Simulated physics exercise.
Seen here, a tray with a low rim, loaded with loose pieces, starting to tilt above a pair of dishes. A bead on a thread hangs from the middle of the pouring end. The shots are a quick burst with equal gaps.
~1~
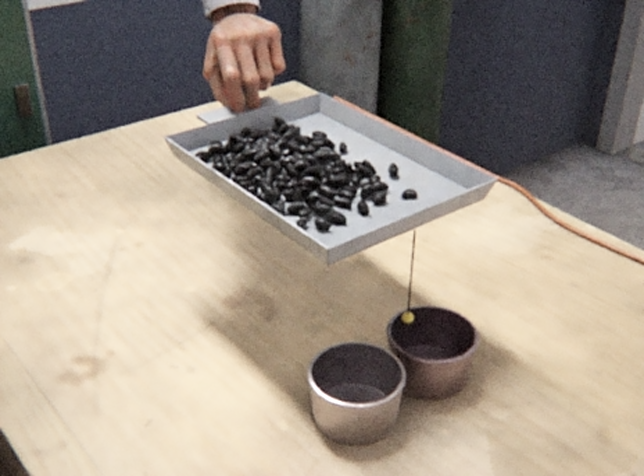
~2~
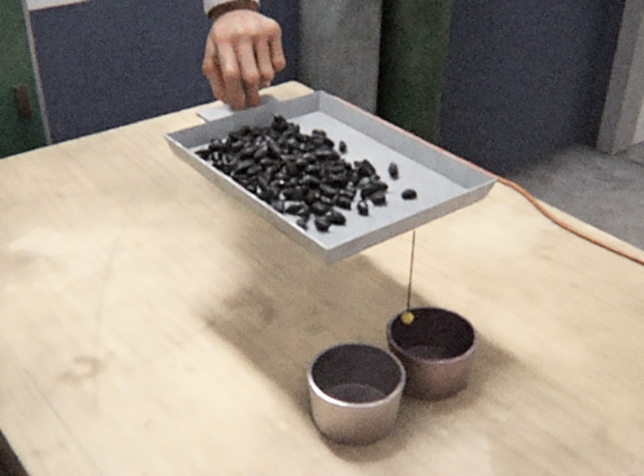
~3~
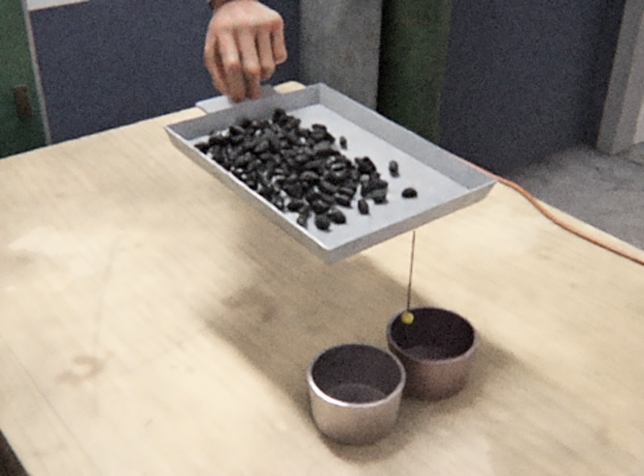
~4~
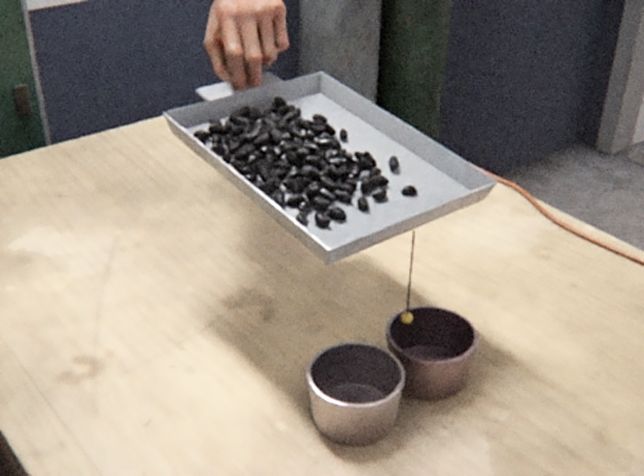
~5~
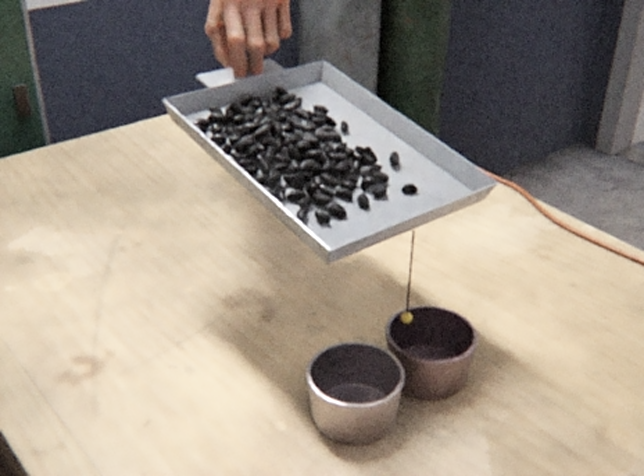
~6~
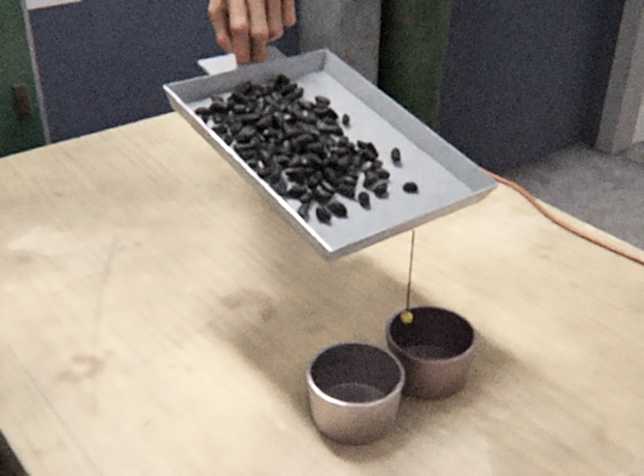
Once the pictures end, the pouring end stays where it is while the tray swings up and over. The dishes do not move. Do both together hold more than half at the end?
In the dishes lies under half of it.
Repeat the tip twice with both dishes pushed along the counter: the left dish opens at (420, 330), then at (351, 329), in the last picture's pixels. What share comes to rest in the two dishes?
About 10 and 0 per cent.
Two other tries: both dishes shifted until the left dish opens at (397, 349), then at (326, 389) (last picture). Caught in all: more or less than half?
The first try: The smaller part. The second: Below a half.
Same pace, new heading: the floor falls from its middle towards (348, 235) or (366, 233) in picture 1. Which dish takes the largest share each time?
At the first place the left-hand dish, at the second the left one.
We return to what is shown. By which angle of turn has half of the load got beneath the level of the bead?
At some 100 degrees.
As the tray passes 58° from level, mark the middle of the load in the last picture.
At about (394, 175).
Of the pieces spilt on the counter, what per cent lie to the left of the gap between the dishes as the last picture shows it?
It comes to 10 per cent or so.
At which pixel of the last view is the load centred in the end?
Close to (482, 411).
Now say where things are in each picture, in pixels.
Corners of the pouring end (329, 242) and (487, 178), level; middle of the load (288, 164), black beans; left dish (387, 415); right dish (462, 372); bead on its thread (408, 317), in the first frame.
Corners of the pouring end (329, 242) and (487, 178), level; middle of the load (288, 162), in the second frame.
Corners of the pouring end (330, 243) and (488, 179), tipped barely, level across its low end; middle of the load (288, 157), in the third frame.
Corners of the pouring end (330, 243) and (488, 180), tipped a little, level across its low end; middle of the load (289, 150), in the fourth frame.
Corners of the pouring end (331, 243) and (489, 181), tipped a little, level across its low end; middle of the load (289, 142), in the fifth frame.
Corners of the pouring end (332, 243) and (490, 182), tipped a little, level across its low end; middle of the load (291, 134); left dish (385, 415); right dish (461, 372), in the sixth frame.
Just after the last frame, tray tipped steeply; almost all on the tray; just a few outside both; just a few in the air.
A moment on, tray tipped right over; roughly half on the tray; just a few in the left dish; just a few in the right dish; about a tenth outside both; roughly a third in the air.
Further on, tray tipped past a quarter turn; just a few in the left dish; about a tenth in the right dish; the larger part outside both.
When it is over, tray tipped past a quarter turn; just a few in the left dish; about a tenth in the right dish; the larger part outside both.
